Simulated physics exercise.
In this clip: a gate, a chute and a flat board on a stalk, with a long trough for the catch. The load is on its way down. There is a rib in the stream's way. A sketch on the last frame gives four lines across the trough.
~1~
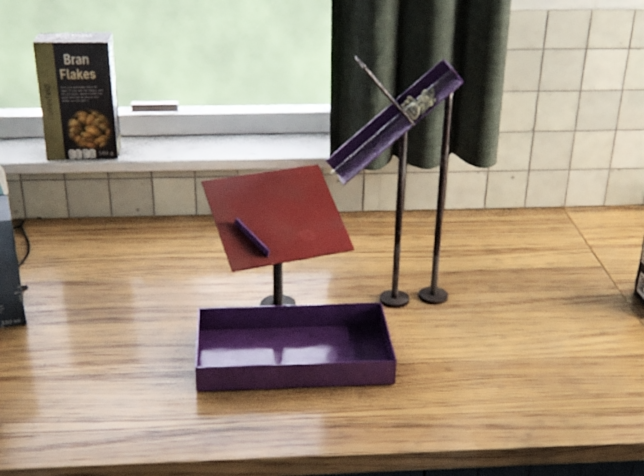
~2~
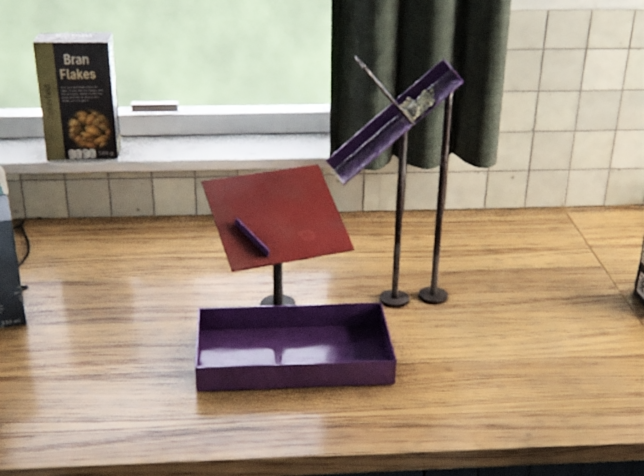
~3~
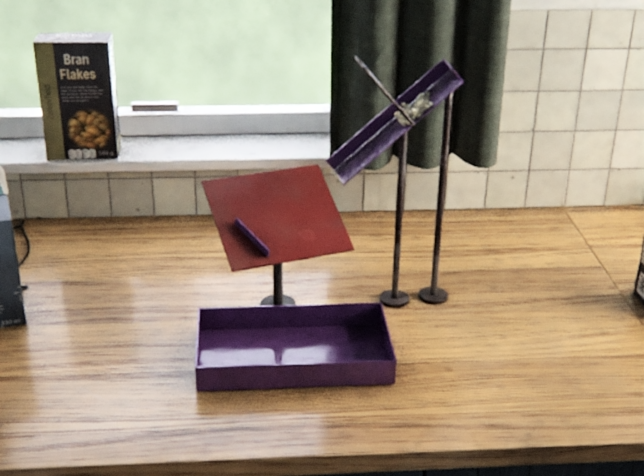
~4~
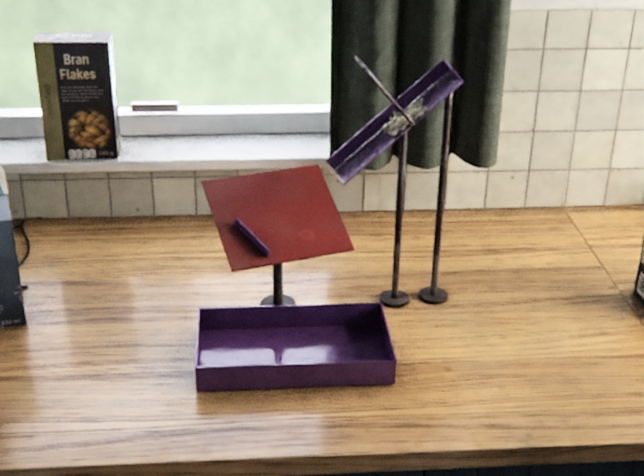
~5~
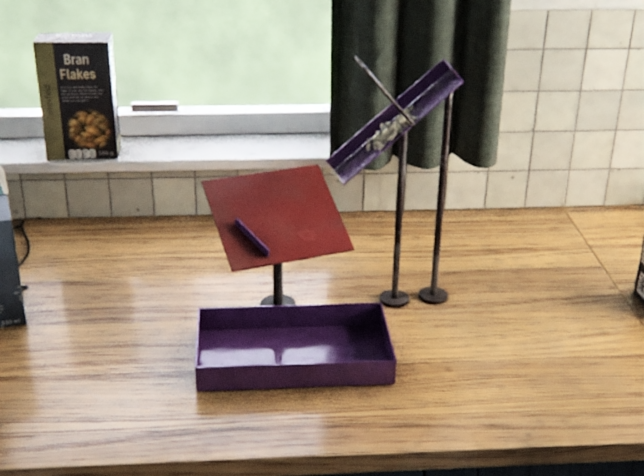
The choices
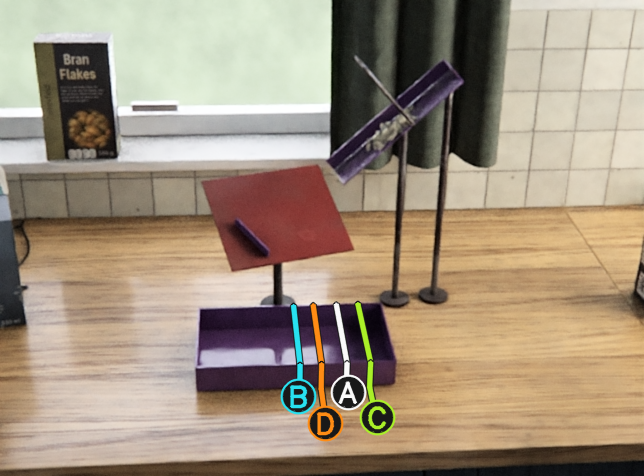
A cluster of white beans slid a short way down and to the left along a sloping purple chute, above a tilted red board with a small purple rib and an empty purple trough.
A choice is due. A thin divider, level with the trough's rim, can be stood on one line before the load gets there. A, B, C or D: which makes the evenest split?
Choose B.
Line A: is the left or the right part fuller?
Left.
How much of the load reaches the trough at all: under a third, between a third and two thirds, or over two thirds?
Over two thirds.
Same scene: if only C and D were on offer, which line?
It is D.
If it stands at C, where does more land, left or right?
The left side.
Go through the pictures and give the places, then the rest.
Load behind the gate at (414, 105), white beans; lip of the chute at (340, 179), sloping fairly steeply, in the first frame.
Middle of the board at (277, 215), tilted gently; middle of its low edge at (295, 260); of its high edge at (261, 172), in the second frame.
Front corners of the trough at (196, 367) and (396, 360), empty; front of the load at (398, 117), in the third frame.
Middle of the load at (406, 119); its front at (386, 129), about a quarter of the way to the lip; rib from (237, 218) to (270, 251), in the fourth frame.
Middle of the load at (395, 128); its front at (369, 148), about half of the way to the lip, in the fifth frame.
On the marked copy, line A crosses the front rim at (346, 362); line B crosses the front rim at (299, 364); line C crosses the front rim at (370, 361); line D crosses the front rim at (321, 363).
With A, of what is caught, nearly all on the left of the divider, a small part on the right.
With B, of what is caught, about half on the left of the divider, about half on the right.
With C, of what is caught, nearly all on the left of the divider, a stray few on the right.
With D, of what is caught, most on the left of the divider, about a quarter on the right.
